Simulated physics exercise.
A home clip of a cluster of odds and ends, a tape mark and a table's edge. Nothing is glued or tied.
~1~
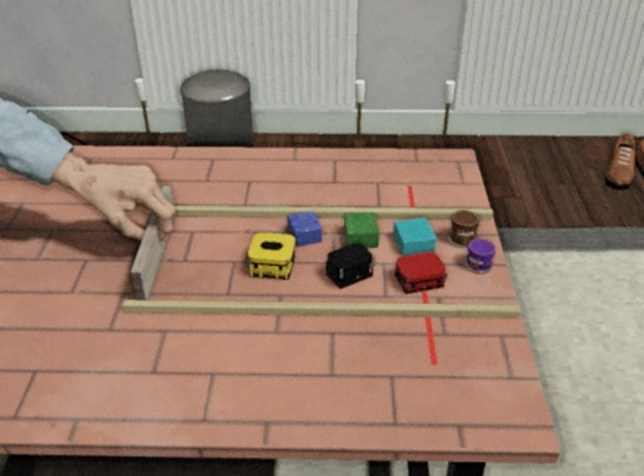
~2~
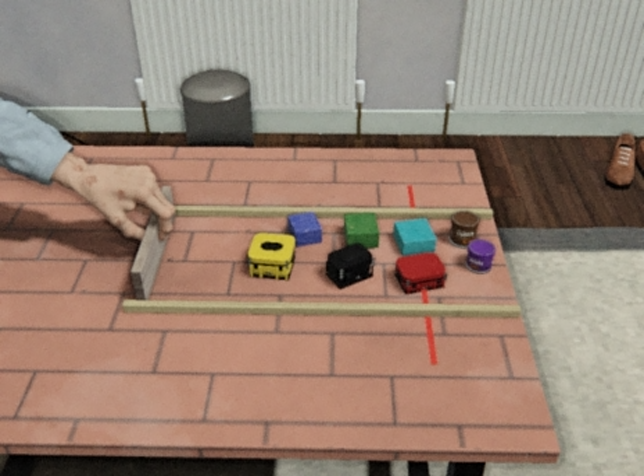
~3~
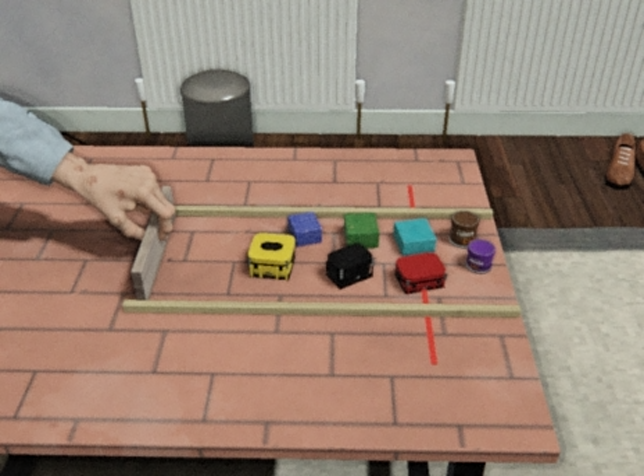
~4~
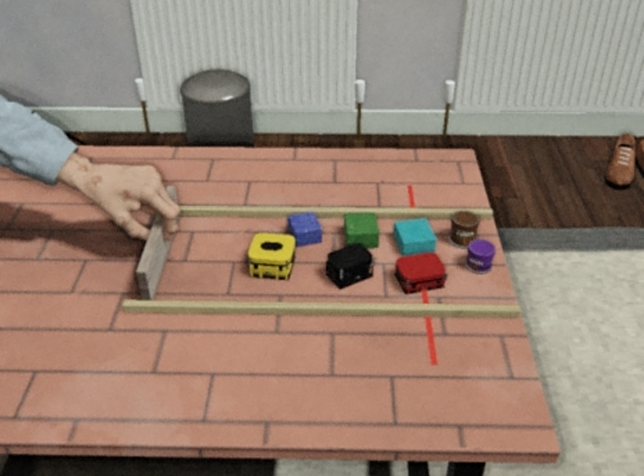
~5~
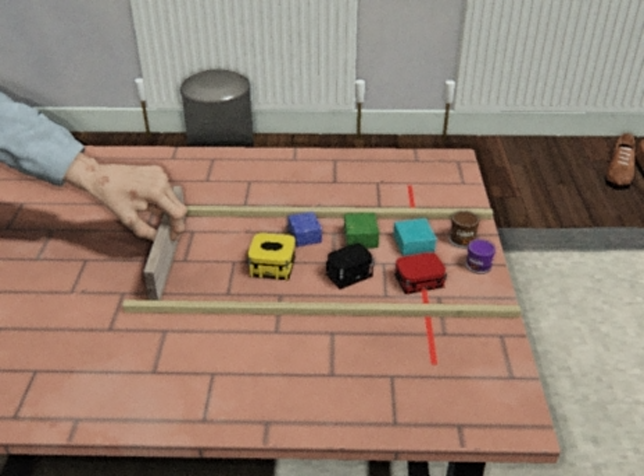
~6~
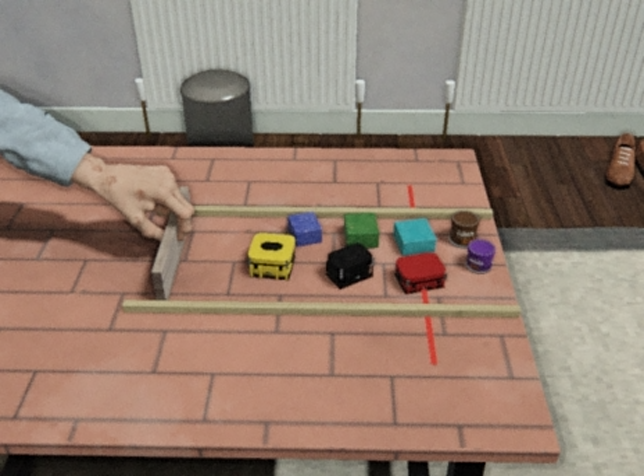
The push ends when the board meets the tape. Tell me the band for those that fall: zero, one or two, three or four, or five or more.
The number that fall off is one or two.
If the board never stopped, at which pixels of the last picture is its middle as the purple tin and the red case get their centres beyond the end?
Its middle is around (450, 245) and around (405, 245).
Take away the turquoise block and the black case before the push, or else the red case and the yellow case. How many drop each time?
The counts: 0 and 1.
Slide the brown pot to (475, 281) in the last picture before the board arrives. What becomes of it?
From there it goes over.
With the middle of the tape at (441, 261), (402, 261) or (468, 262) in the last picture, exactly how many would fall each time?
In that order 3, 1 and 6.
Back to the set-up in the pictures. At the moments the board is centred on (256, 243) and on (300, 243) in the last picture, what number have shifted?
1 and 3.
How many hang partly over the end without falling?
It comes to 1.
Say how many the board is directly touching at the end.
That makes 2.
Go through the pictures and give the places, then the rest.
In the first picture, purple tin (480, 257); brown pot (464, 229); red case (420, 273); board (155, 242); tape (420, 261).
In the second picture, brown pot (464, 230); black case (350, 265).
In the third picture, red case (420, 273); board (155, 242).
In the fourth picture, purple tin (480, 257); green block (361, 231).
In the fifth picture, brown pot (464, 230); turquoise block (414, 237).
In the sixth picture, purple tin (480, 257); brown pot (464, 230); red case (420, 273); board (174, 242); tape (420, 261).
Soon after, none off yet; purple tin at rest near (480, 257); brown pot at rest near (464, 230); red case at rest near (420, 273).
In the end, the number that fall off is one or two; gone, red case and brown pot.
